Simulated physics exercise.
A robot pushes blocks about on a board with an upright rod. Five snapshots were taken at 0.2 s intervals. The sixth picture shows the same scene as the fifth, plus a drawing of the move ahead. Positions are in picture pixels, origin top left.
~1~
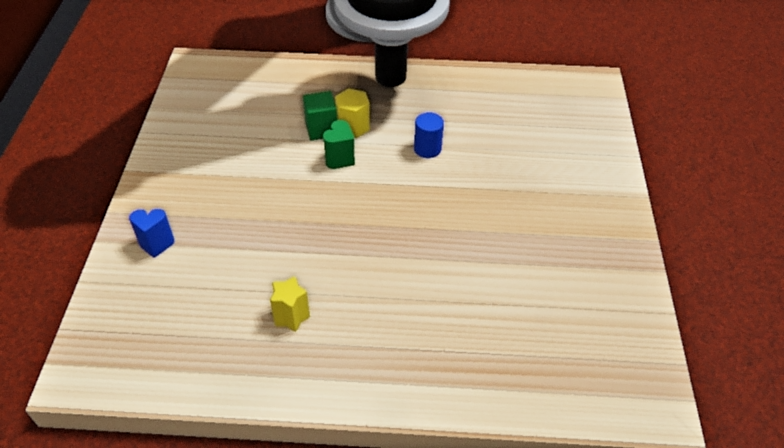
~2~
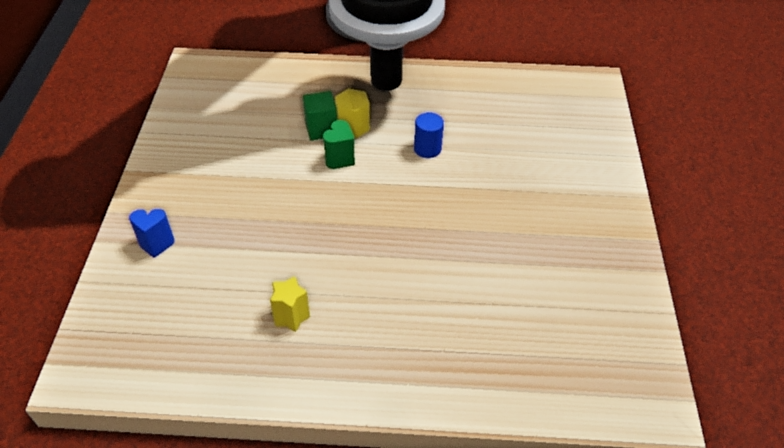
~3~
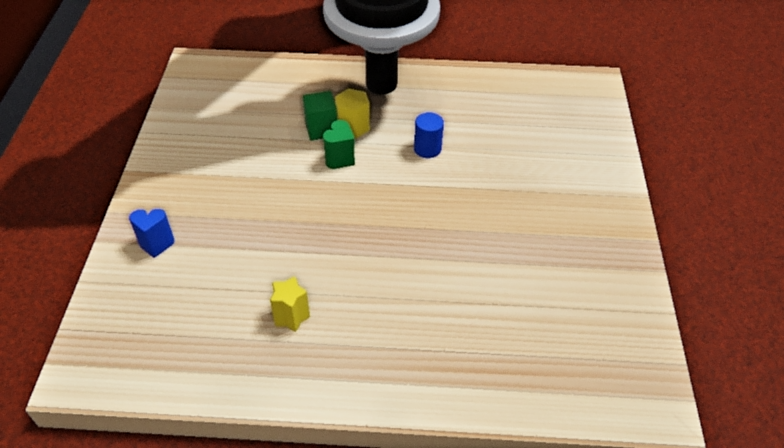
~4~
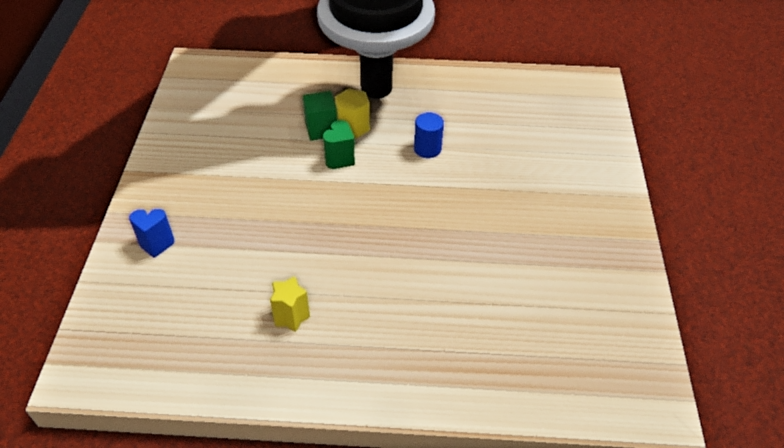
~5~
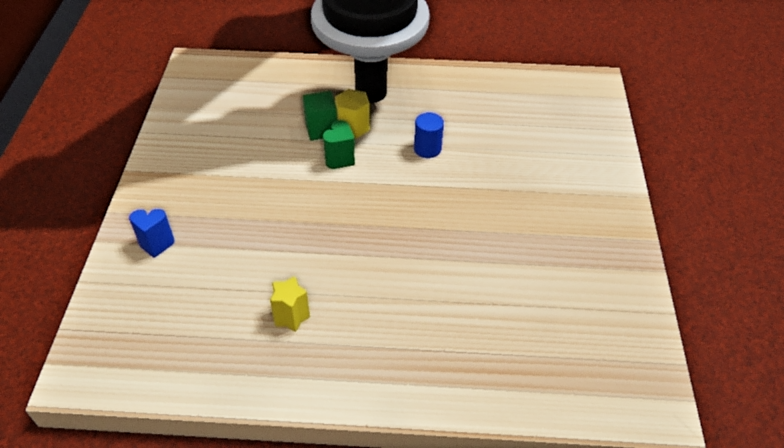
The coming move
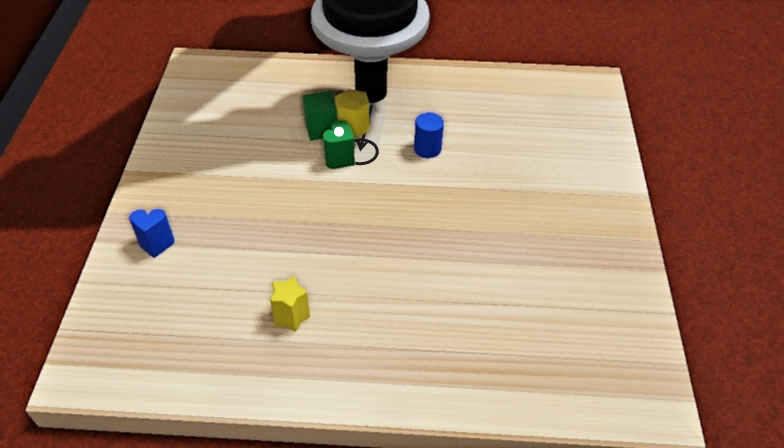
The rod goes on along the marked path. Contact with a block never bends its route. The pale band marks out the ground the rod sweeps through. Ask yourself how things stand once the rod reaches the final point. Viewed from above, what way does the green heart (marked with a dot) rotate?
Looking down: Anticlockwise.
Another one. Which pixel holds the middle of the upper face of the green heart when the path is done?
The answer is (321, 148).
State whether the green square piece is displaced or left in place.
At the moment the path ends, the green square piece no longer stands where it did.
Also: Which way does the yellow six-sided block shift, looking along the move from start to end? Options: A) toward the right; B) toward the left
That would be A.
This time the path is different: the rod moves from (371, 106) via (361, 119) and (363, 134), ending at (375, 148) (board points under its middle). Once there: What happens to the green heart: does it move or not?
The green heart will be pushed away from where it stands.
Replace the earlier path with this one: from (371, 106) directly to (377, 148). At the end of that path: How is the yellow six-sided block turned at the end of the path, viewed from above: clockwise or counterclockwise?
From overhead, clockwise.
The drawn path runs from (371, 106) directly to (360, 152); the dot is on the green heart.
What follows on the original path. Halfway along, rod at (365, 116); green square piece at (313, 104), turned 30° clockwise; green heart at (333, 139), turned 20° anticlockwise; yellow six-sided block at (340, 115), turned 35° clockwise.
At the end, rod at (360, 140); green square piece at (311, 105), turned 40° clockwise; green heart at (321, 148), turned 65° anticlockwise; yellow six-sided block at (326, 127), turned 65° clockwise; blue disc not moved.
